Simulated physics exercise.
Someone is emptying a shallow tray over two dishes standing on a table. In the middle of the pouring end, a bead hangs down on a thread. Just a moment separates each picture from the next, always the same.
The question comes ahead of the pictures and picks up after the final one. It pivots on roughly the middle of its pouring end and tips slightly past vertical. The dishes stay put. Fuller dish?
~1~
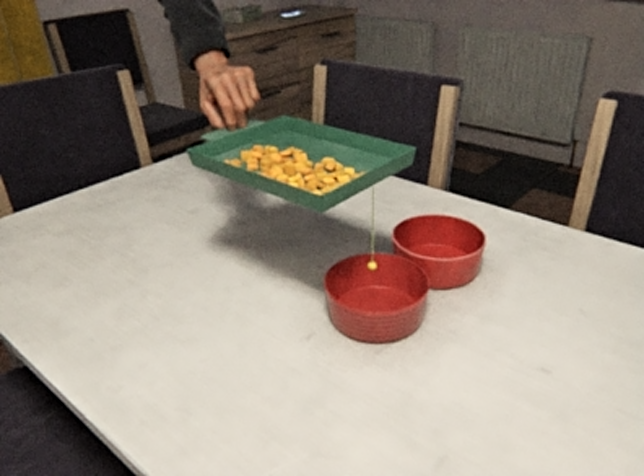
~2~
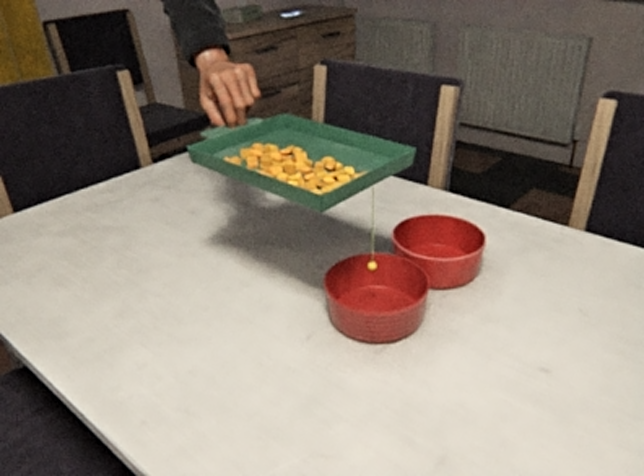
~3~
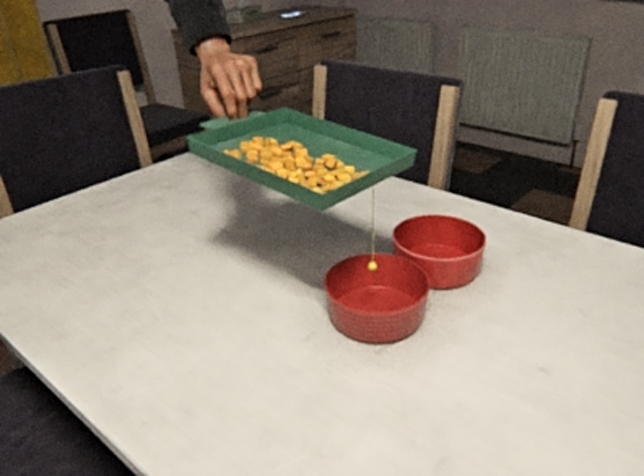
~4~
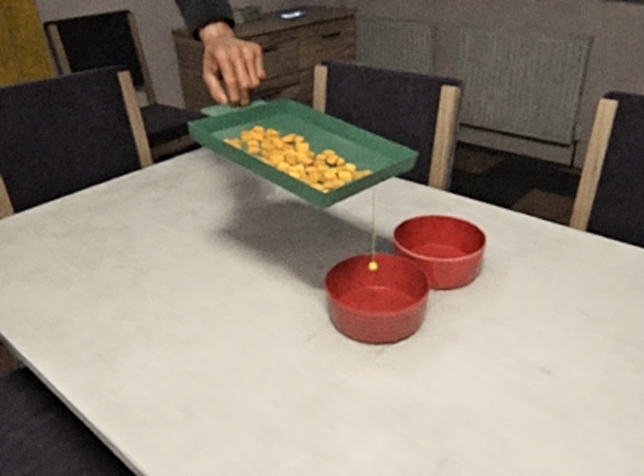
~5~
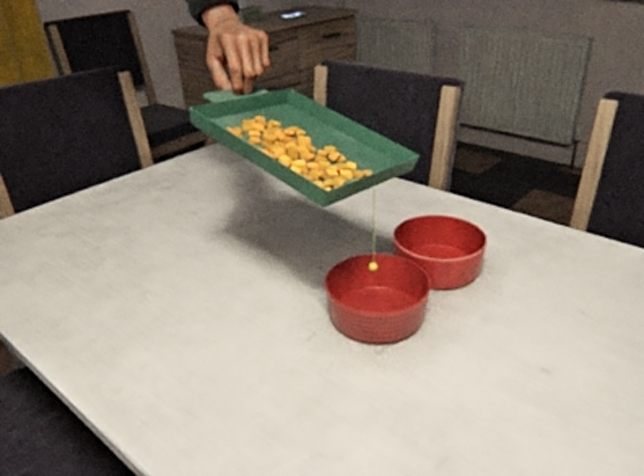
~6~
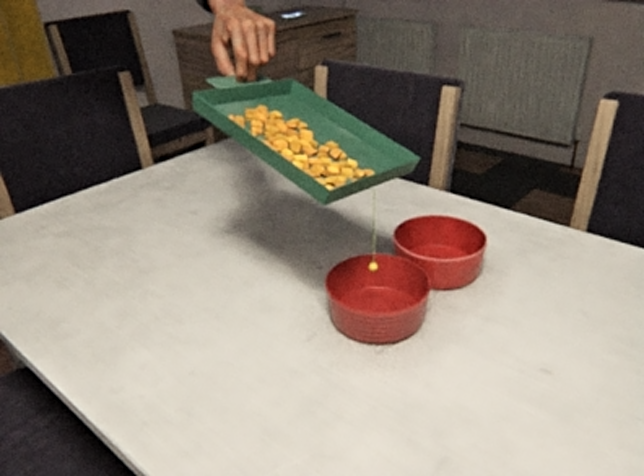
Left-hand.
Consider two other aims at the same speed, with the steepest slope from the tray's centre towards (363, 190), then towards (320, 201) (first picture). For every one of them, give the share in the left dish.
Roughly 40 percent, then 20 percent.
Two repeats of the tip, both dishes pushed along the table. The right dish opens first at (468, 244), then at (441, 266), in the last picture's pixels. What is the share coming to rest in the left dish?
Trial 1 around 60 percent, trial 2 around 10 percent.
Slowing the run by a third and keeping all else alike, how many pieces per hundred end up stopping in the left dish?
Close to 40 per cent.
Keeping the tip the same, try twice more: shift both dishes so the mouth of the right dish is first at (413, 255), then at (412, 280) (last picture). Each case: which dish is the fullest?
First try: The rightmost dish; second try: The rightmost dish.
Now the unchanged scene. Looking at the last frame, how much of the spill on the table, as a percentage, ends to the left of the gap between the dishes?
Some 20 %.
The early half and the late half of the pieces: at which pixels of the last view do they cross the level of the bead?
First part (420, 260), rest (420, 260).
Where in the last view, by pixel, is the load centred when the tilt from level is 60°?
In the last view, the load is centred close to (373, 156).
Soon after the last picture, tray tipped steeply; all on the tray.
A little later, tray tipped right over; nearly all on the tray; a stray few in the left dish; a stray few in the right dish; a small part outside both.
Later still, tray tipped past a quarter turn; about half in the left dish; a small part in the right dish; about a third outside both.
At rest, tray tipped past a quarter turn; about half in the left dish; a small part in the right dish; about a third outside both.
